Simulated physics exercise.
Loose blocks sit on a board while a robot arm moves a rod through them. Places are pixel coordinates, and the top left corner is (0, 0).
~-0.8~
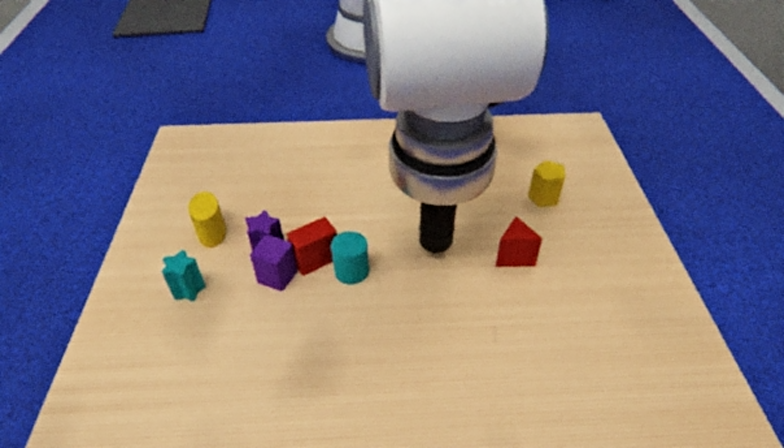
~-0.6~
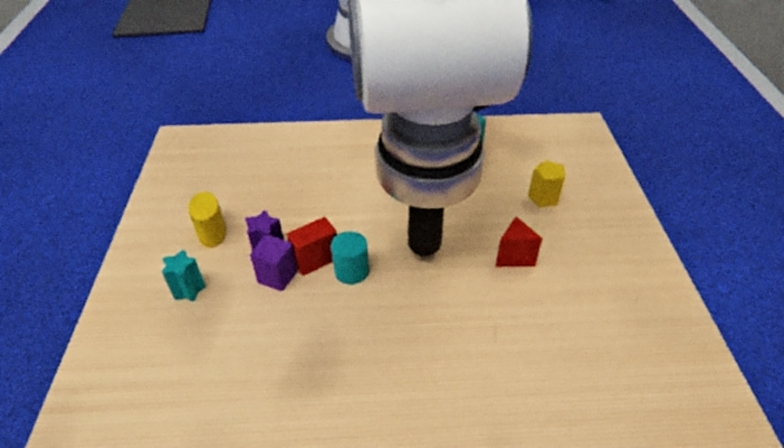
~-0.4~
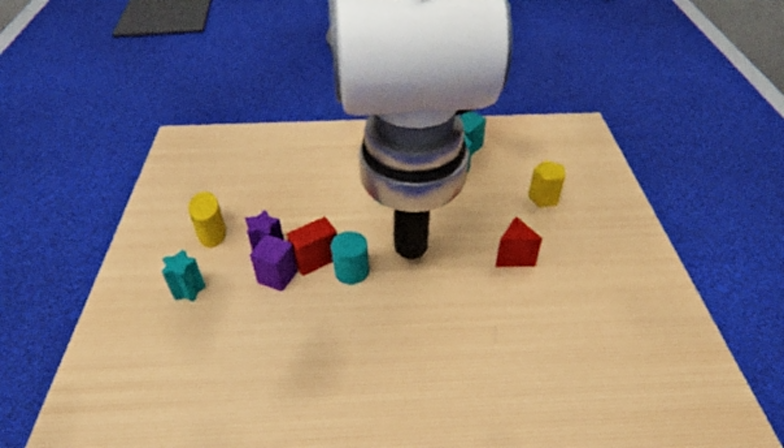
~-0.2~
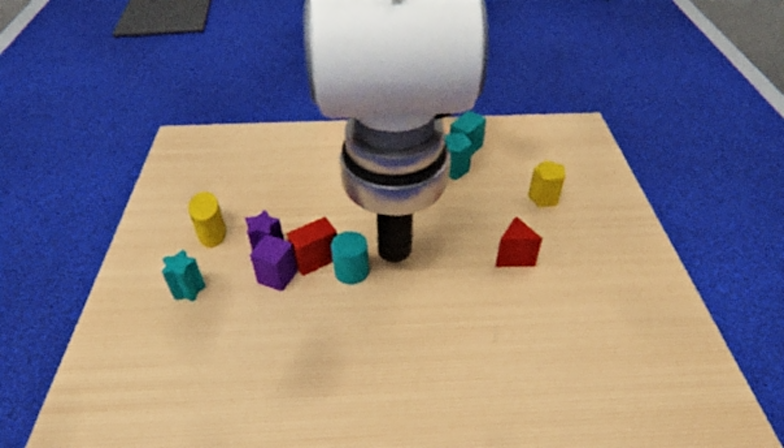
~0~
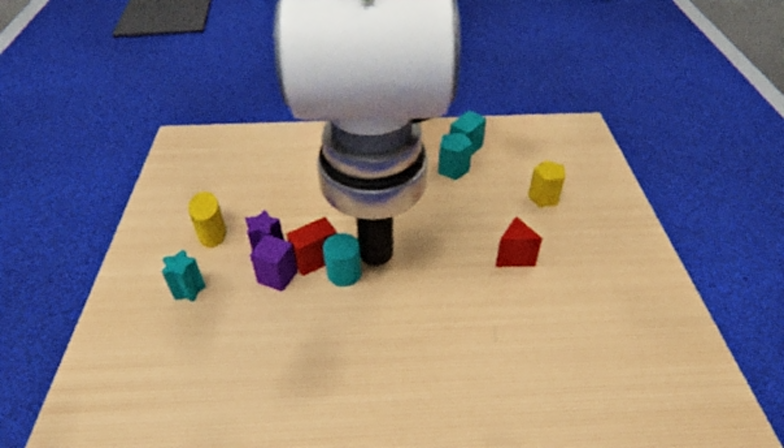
On a wooden board, a robot arm sweeps its black rod left through open space, then nudges a turquoise cylinder slightly left.
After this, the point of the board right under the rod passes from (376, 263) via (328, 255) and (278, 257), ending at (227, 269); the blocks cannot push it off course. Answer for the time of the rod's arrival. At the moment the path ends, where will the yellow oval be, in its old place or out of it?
It is moved from its place.
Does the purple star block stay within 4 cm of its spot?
No - that is not the case.
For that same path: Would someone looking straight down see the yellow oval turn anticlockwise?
Short answer: No.
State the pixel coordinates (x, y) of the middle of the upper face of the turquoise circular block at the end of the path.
Near (318, 253).
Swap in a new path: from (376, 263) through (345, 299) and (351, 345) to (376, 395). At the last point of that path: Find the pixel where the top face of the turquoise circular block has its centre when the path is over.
The centre of its top face lies at (309, 259).
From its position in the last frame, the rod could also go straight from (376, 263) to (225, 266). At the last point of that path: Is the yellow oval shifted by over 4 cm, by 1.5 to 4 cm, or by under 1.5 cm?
Offset: Below 1.5 cm.
On the path given first. One third of the way, rod at (326, 246); red rectangle at (292, 228), turned 40° anticlockwise; turquoise circular block at (318, 253).
Two thirds of the way, rod at (274, 248); yellow oval at (200, 204), turned 15° clockwise; purple star block at (214, 222), turned 15° anticlockwise; red rectangle at (241, 224), turned 50° anticlockwise; turquoise circular block at (318, 253).
At the end, rod at (224, 260); yellow oval at (184, 198), turned 70° clockwise; purple star block at (173, 221), turned 15° clockwise; red rectangle at (193, 231), turned 20° anticlockwise; turquoise circular block at (318, 253).
